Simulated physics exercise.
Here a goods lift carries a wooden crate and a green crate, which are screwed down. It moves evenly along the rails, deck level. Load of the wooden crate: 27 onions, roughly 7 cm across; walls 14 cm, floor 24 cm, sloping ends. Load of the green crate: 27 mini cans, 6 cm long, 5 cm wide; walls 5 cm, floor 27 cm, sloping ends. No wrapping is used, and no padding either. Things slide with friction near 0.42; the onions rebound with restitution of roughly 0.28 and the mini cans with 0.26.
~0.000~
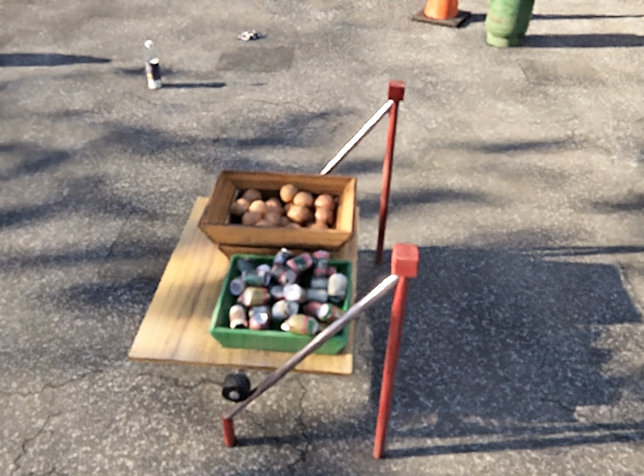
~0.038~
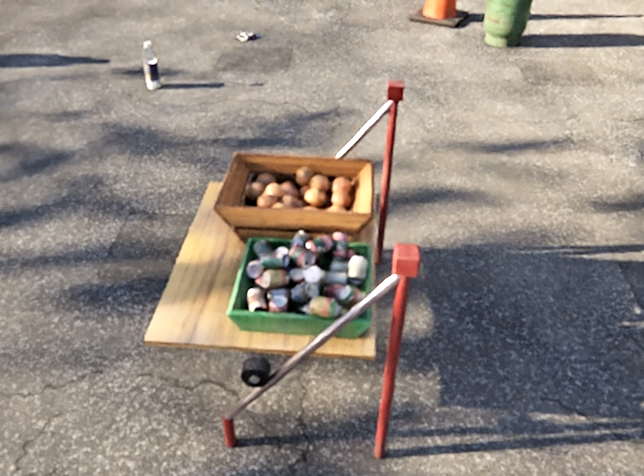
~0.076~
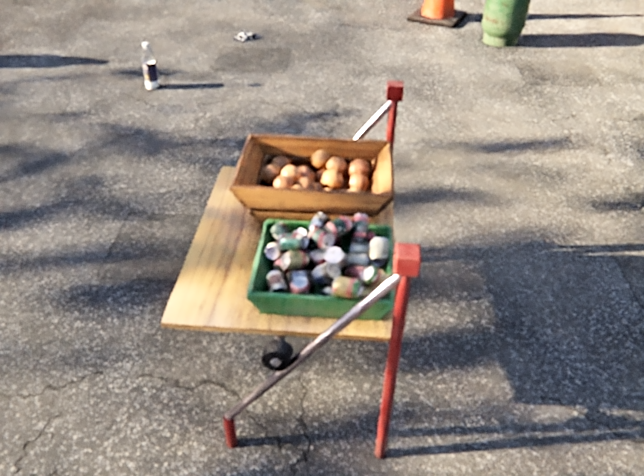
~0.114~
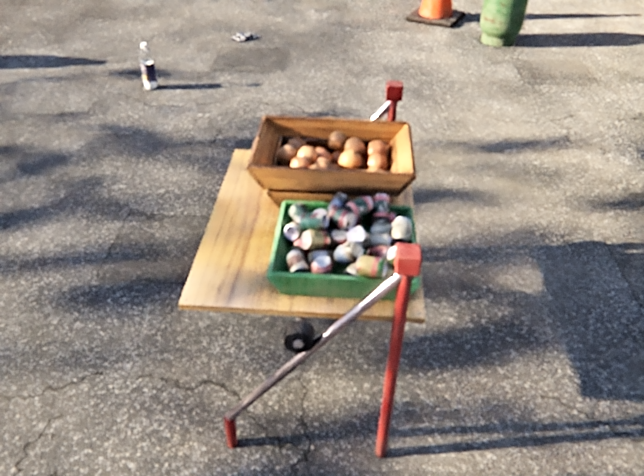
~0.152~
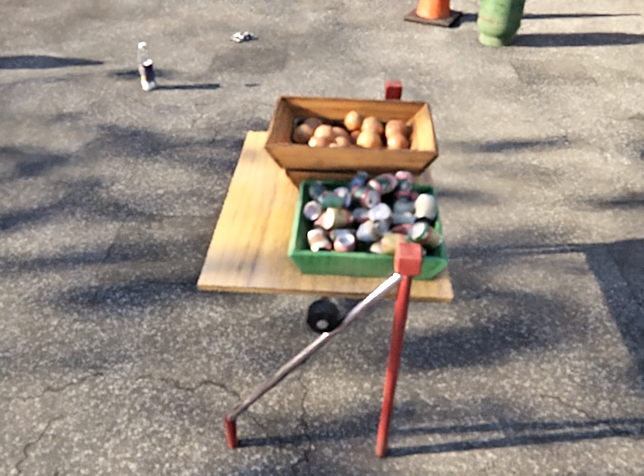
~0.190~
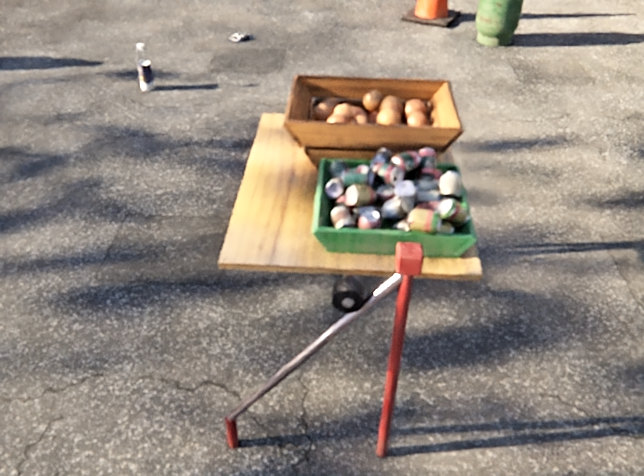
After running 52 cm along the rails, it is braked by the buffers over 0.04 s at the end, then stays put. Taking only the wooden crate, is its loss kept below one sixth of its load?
No, it loses over a sixth.
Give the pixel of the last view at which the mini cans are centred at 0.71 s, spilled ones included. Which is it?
I'd put it close to (639, 304).
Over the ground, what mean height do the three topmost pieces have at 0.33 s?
94 cm.
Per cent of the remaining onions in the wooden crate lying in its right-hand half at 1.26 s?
I'd say near 50 out of a hundred.
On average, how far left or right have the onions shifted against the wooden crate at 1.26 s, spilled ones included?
I'd say close to 34 cm toward the right.
After 0.21 s, the buffers are touched.
After 0.33 s, wooden crate 27 in, 0 out and green crate 18 in, 9 out.
After 0.49 s, wooden crate 19 in, 8 out and green crate 0 in, 27 out.
After 0.71 s, wooden crate 13 in, 14 out and green crate 0 in, 27 out.
When it is over (at 1.26 s), wooden crate 13 in, 14 out and green crate 0 in, 27 out. Asked share, 14 of 27, 52 per cent.
